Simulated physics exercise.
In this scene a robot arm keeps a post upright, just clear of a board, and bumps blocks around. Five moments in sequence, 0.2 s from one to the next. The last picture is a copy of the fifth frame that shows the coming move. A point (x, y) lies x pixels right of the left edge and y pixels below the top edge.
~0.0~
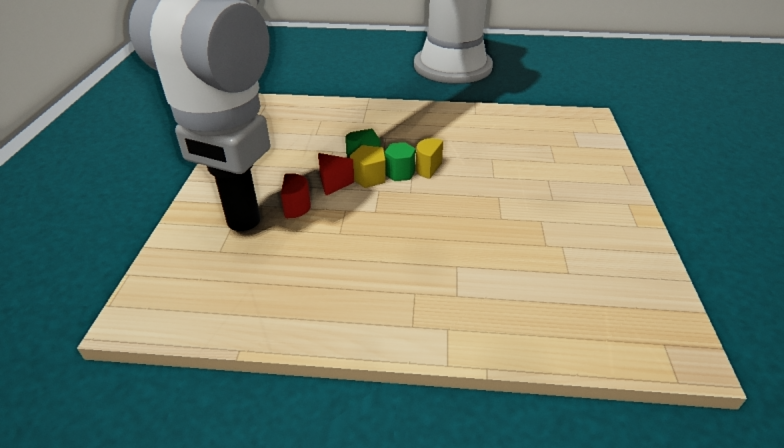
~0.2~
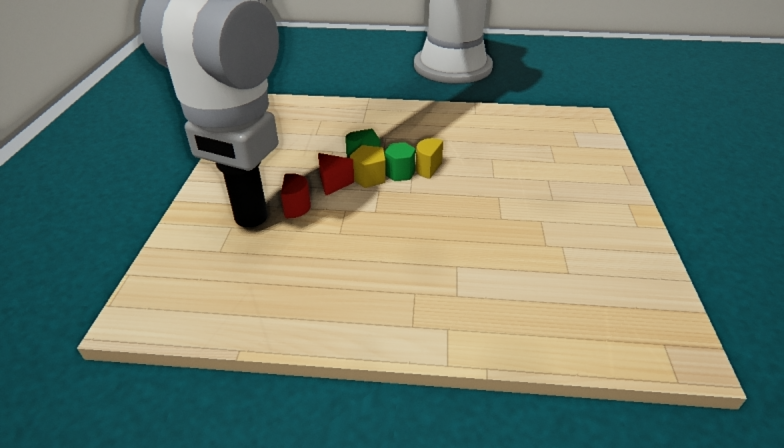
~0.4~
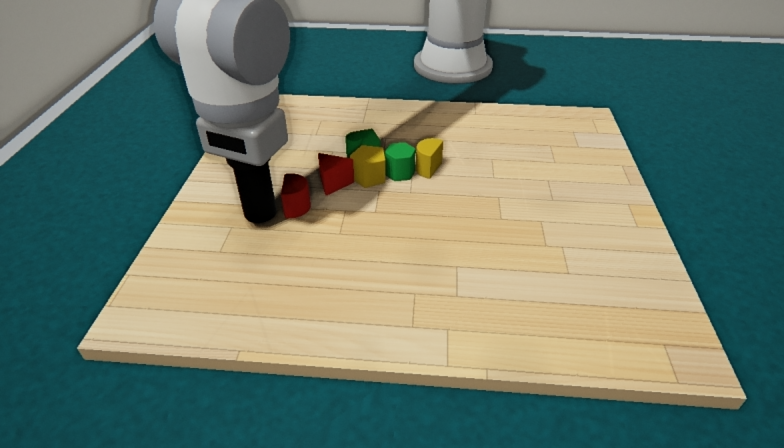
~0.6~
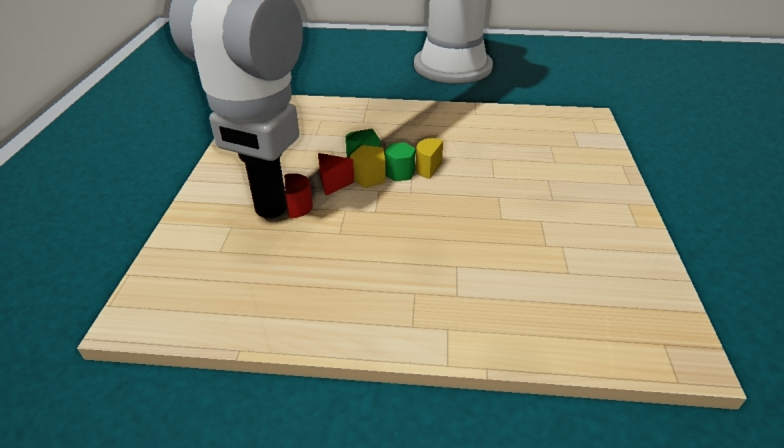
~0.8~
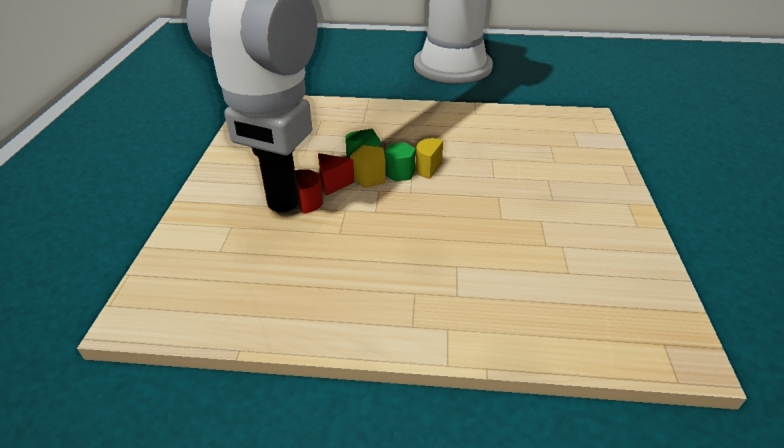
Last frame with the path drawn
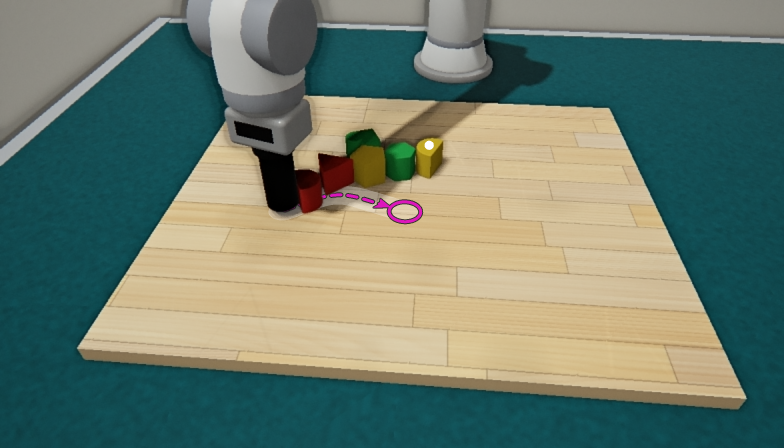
A robot arm with a black post at its tip moves slowly to the right across a wooden board, toward a row of red, green and yellow blocks. The post meets the nearest red block and nudges it slightly right, closer to the red triangular block beside it.
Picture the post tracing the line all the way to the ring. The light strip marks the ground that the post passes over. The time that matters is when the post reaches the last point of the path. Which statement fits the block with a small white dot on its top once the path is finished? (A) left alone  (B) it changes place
The one that fits is A, left alone.
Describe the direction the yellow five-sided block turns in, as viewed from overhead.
Clockwise.
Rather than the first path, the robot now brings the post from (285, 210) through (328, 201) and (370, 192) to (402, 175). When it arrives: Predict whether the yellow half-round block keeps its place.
My prediction: It moves.
The drawn path runs from (285, 210) by way of (325, 197) and (366, 200) to (405, 212); the dot is on the yellow half-round block.
The first path, step by step. One third of the way, post (324, 189); red half-round block (349, 168); red triangular block (344, 153), turned 65° anticlockwise; green heart-shaped block (367, 134), turned 25° anticlockwise; yellow five-sided block (371, 150), turned 25° clockwise.
Two thirds of the way, post (366, 192); red half-round block (386, 166), turned 30° anticlockwise; red triangular block (344, 151), turned 70° anticlockwise; green heart-shaped block (367, 133), turned 30° anticlockwise; yellow five-sided block (372, 149), turned 25° clockwise.
At the end, post (405, 204); red half-round block (390, 165), turned 40° anticlockwise; red triangular block (344, 151), turned 70° anticlockwise; green heart-shaped block (367, 133), turned 30° anticlockwise; yellow five-sided block (372, 149), turned 25° clockwise; yellow half-round block not moved.
